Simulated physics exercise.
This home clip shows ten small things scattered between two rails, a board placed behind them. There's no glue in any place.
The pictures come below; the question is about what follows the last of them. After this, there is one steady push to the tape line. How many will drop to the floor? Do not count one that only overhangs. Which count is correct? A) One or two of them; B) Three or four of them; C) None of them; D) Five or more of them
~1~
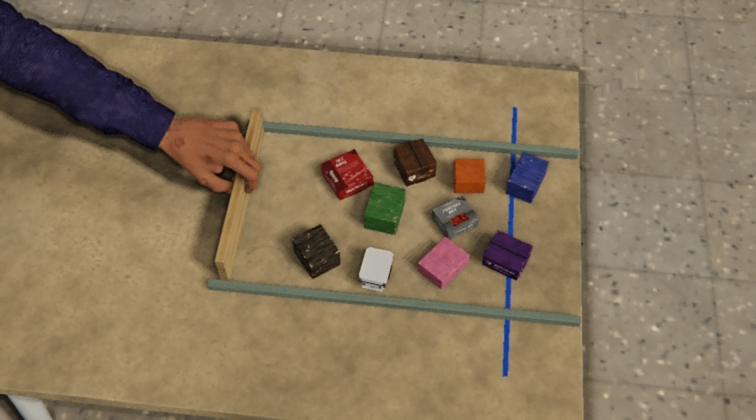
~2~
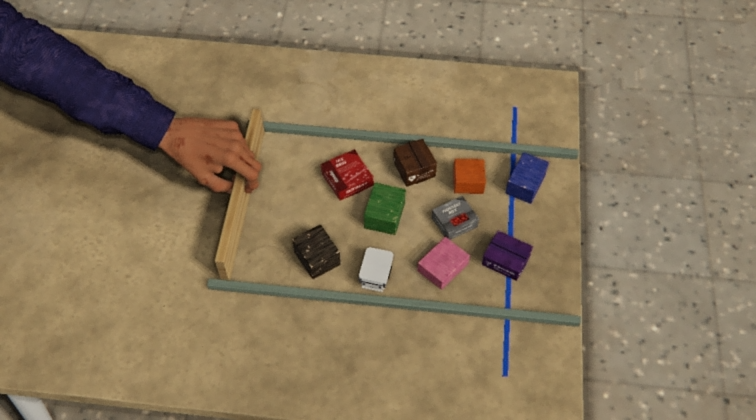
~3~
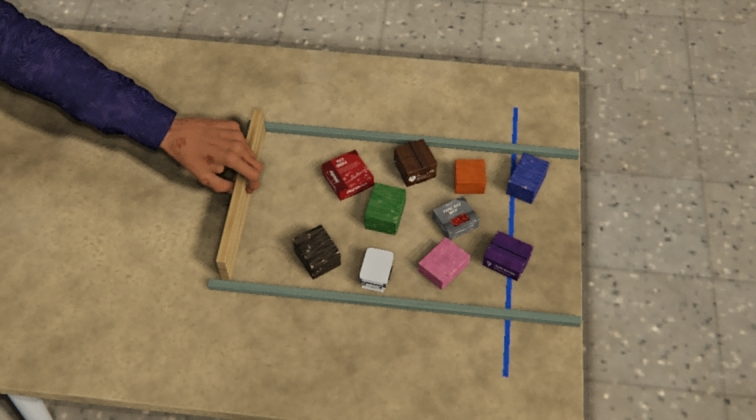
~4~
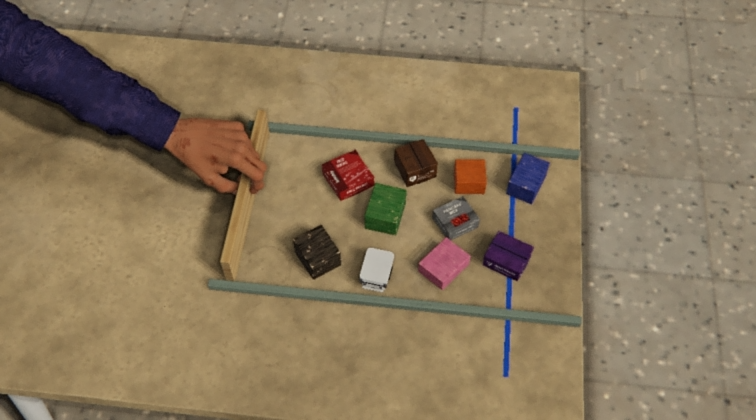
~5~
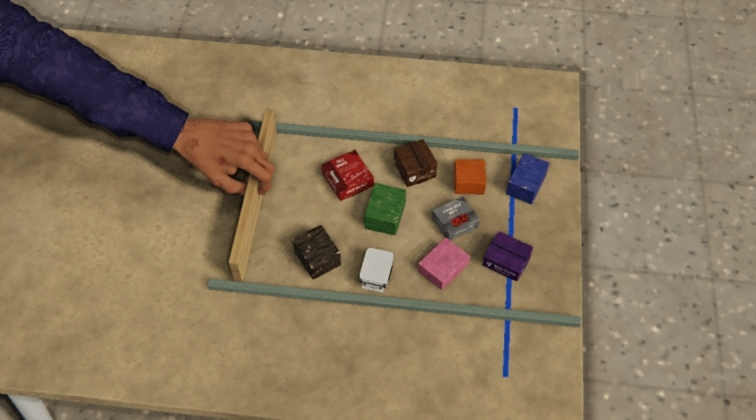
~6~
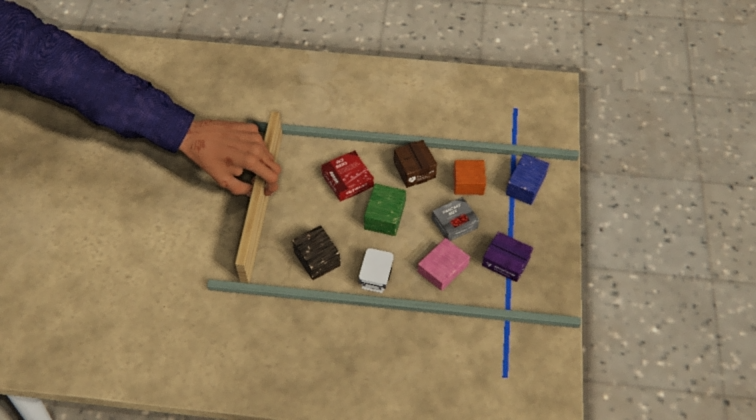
The answer is B.
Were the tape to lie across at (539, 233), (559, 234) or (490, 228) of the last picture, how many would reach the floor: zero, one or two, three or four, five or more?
So, for the three spots in the order asked, I'd go with 5 or more, 5 or more and just one or two.
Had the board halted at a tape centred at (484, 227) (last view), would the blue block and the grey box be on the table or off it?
Blue block down; grey box still up.
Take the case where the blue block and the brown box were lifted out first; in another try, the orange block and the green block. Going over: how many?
Taking the two tries in turn, it comes to 1 and 0.
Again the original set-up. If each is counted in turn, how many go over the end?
The answer is exactly 3.
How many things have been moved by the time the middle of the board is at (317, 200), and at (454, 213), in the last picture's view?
Counts: 2 and 10.
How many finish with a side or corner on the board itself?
At rest, 3 are in contact.
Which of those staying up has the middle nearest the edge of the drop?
The brown box.
A little later, none off yet; blue block at rest near (527, 179); purple box at rest near (507, 257); orange block at rest near (469, 177).
Next, none off yet; blue block shifted a little near (552, 180); purple box shifted about its own width near (537, 252); orange block shifted well along near (522, 184).
When it is over, the number that fall off is three or four; down, orange block, purple box and blue block.
